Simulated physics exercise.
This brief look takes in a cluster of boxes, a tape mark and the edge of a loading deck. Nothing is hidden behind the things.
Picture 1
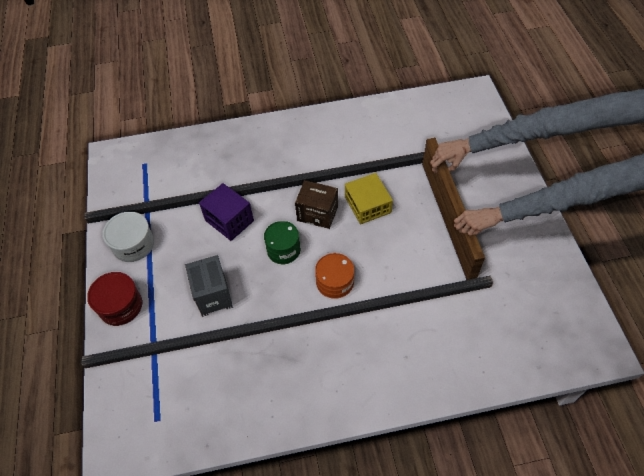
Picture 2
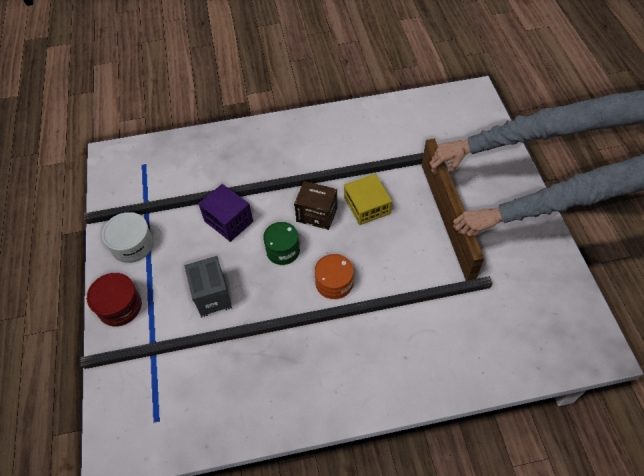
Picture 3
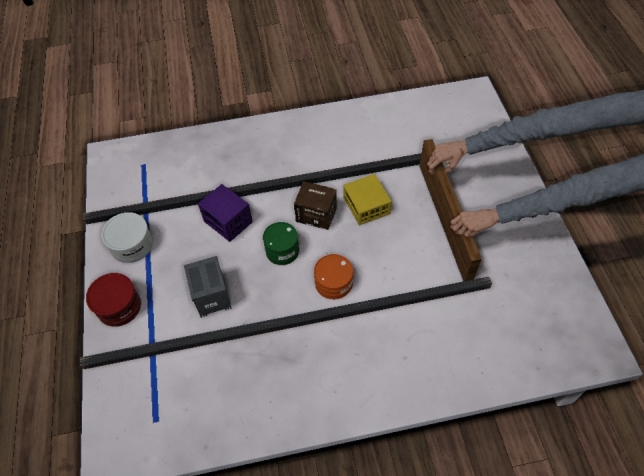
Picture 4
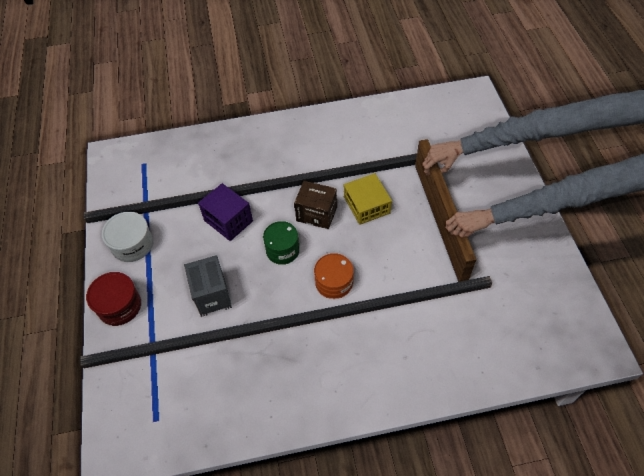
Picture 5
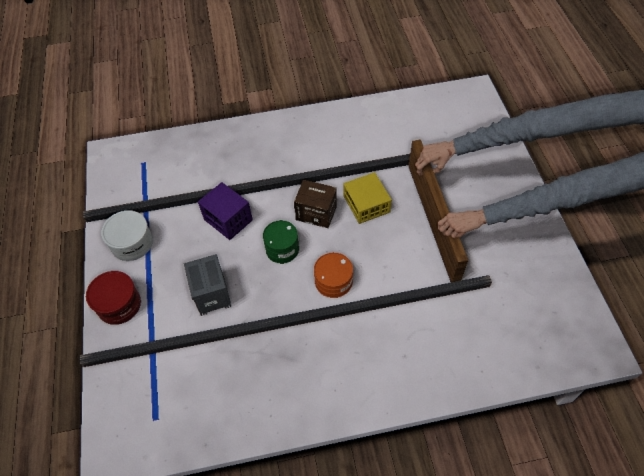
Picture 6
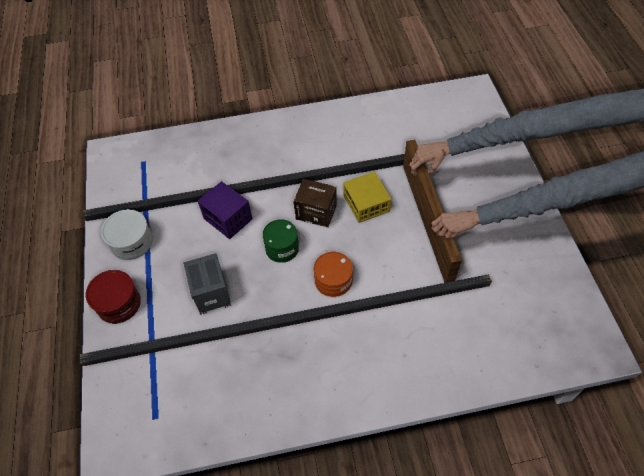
On a pale loading deck, two hands sliding a wooden plank slightly left between dark rails, boxes and round containers staying still.
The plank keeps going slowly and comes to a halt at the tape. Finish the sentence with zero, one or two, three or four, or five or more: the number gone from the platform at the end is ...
The number gone from the platform at the end is three or four.
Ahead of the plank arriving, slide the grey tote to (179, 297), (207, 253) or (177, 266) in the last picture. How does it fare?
Spot by spot: It never drops; it never drops; it never drops.
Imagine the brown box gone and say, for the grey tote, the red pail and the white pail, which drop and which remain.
I'd say the grey tote stays up there, the red pail heads down and the white pail heads down.
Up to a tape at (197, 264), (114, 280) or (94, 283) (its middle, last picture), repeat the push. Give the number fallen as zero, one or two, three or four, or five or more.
Going through the places as listed, I'd say one or two, then at least five, then more than four.
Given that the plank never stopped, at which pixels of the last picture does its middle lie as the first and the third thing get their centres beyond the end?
At (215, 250) for the first, at (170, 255) for the third.
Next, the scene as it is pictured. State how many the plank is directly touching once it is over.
It adds up to 3.
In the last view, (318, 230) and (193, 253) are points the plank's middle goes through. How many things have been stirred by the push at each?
The number moved is 4 and then 8.
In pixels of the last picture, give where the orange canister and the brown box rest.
Taking them in turn, first comes (128, 319), then (87, 248).
Soon after, none off yet; red pail at rest near (114, 297); white pail at rest near (128, 235); grey tote at rest near (208, 284).
After that, none off yet; red pail at rest near (114, 297); white pail displaced a little near (111, 240); grey tote displaced a little near (193, 285).
In the end, the number that fall off is three or four; gone, purple crate, white pail and red pail.
